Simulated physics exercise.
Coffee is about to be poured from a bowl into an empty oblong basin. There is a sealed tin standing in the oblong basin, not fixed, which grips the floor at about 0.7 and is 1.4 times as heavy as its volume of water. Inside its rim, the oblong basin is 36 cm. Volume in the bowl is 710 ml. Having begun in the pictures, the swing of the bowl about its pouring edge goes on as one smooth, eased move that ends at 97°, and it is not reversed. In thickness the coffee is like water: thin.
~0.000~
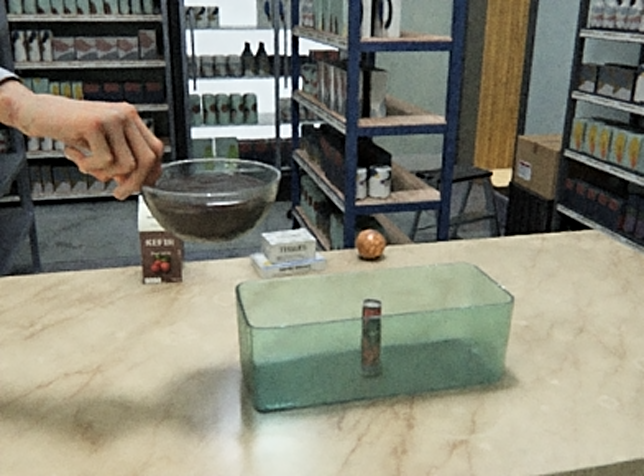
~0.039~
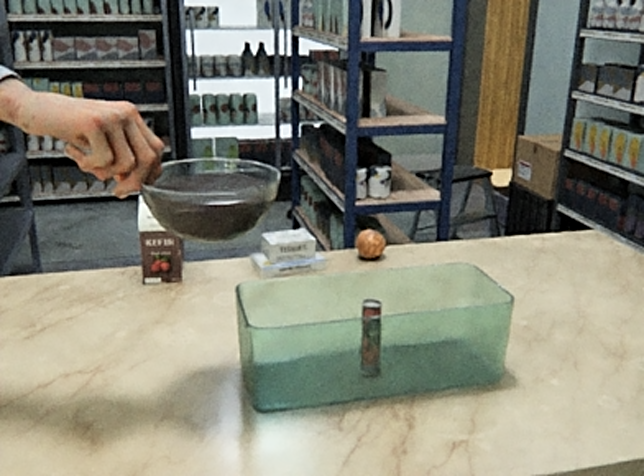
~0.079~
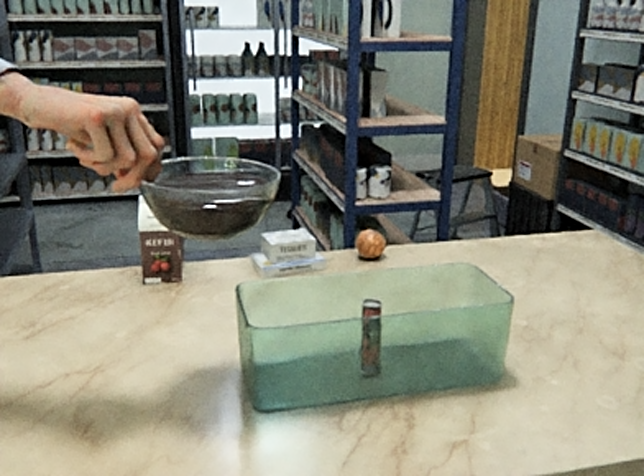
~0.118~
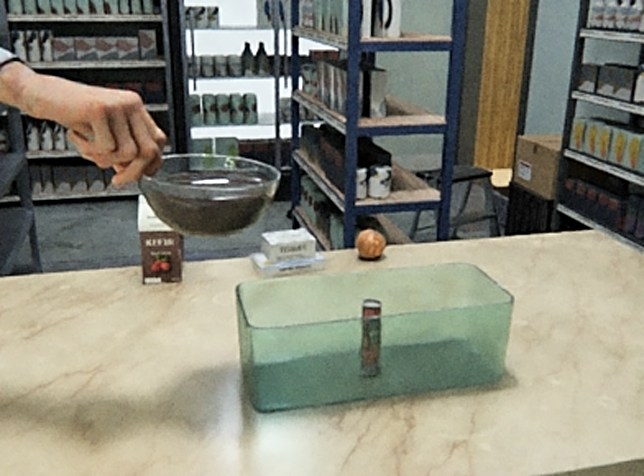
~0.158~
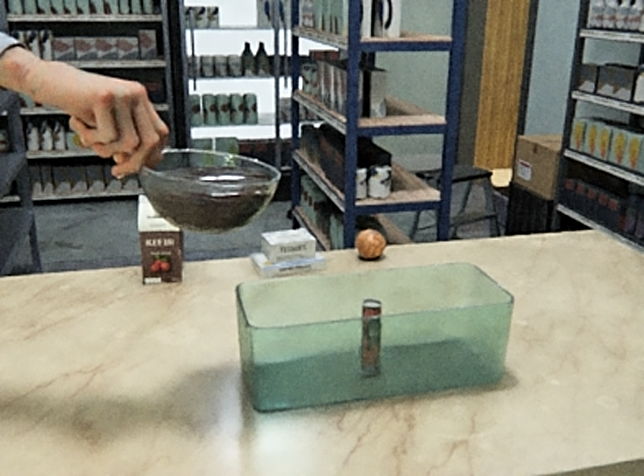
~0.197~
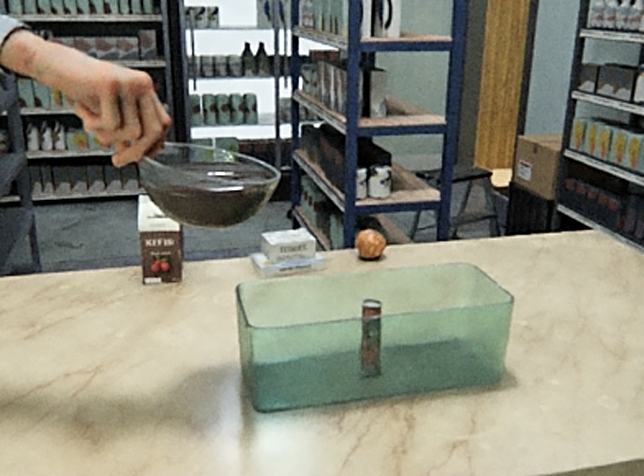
A hand held a glass bowl of dark liquid above a marble-patterned counter, left of a greenish see-through basin with a small tin, then slowly tilted the bowl slightly to the right.
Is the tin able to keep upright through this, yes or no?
Yes, it remains upright.
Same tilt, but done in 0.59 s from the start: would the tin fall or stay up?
Result: Tin still standing.
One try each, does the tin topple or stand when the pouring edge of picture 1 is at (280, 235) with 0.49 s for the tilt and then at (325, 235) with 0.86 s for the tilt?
Run one: It tumbles. Run two: It does not tip.
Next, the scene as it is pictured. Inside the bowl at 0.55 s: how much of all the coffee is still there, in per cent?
Roughly 50 %.
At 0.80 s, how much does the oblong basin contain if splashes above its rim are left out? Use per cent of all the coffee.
It works out near 72 per cent.
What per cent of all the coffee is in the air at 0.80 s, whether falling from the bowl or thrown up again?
Some 26 per cent.
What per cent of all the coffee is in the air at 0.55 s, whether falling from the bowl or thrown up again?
Roughly 46 percent.
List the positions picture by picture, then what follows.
In the first picture, tilt 0°; pouring edge (279, 174); surface from (145, 193) to (273, 185); the oblong basin's rim runs from (241, 306) to (493, 282); the tin's top is at (372, 306).
In the second picture, tilt 0°; pouring edge (279, 174); surface from (145, 192) to (273, 185).
In the third picture, tilt 2°; pouring edge (279, 174); surface from (145, 190) to (272, 183).
In the fourth picture, tilt 4°; pouring edge (278, 174); surface from (145, 187) to (273, 181).
In the fifth picture, tilt 8°; pouring edge (278, 174); surface from (145, 183) to (274, 178).
In the sixth picture, tilt 12°; pouring edge (278, 174); surface from (144, 177) to (274, 174).
After 0.55 s the tilt is 68° and 51 per cent is still to pour; the tin stands where it began.
After 0.80 s the tilt is 96° and 2 per cent is still to pour; the tin stands where it began.
After 1.07 s the tilt is 97° and 0 per cent is still to pour; the tin stands where it began.
After 1.36 s the tilt is 97° and 0 per cent is still to pour; the tin stands where it began.
In the end the tin stands where it began.
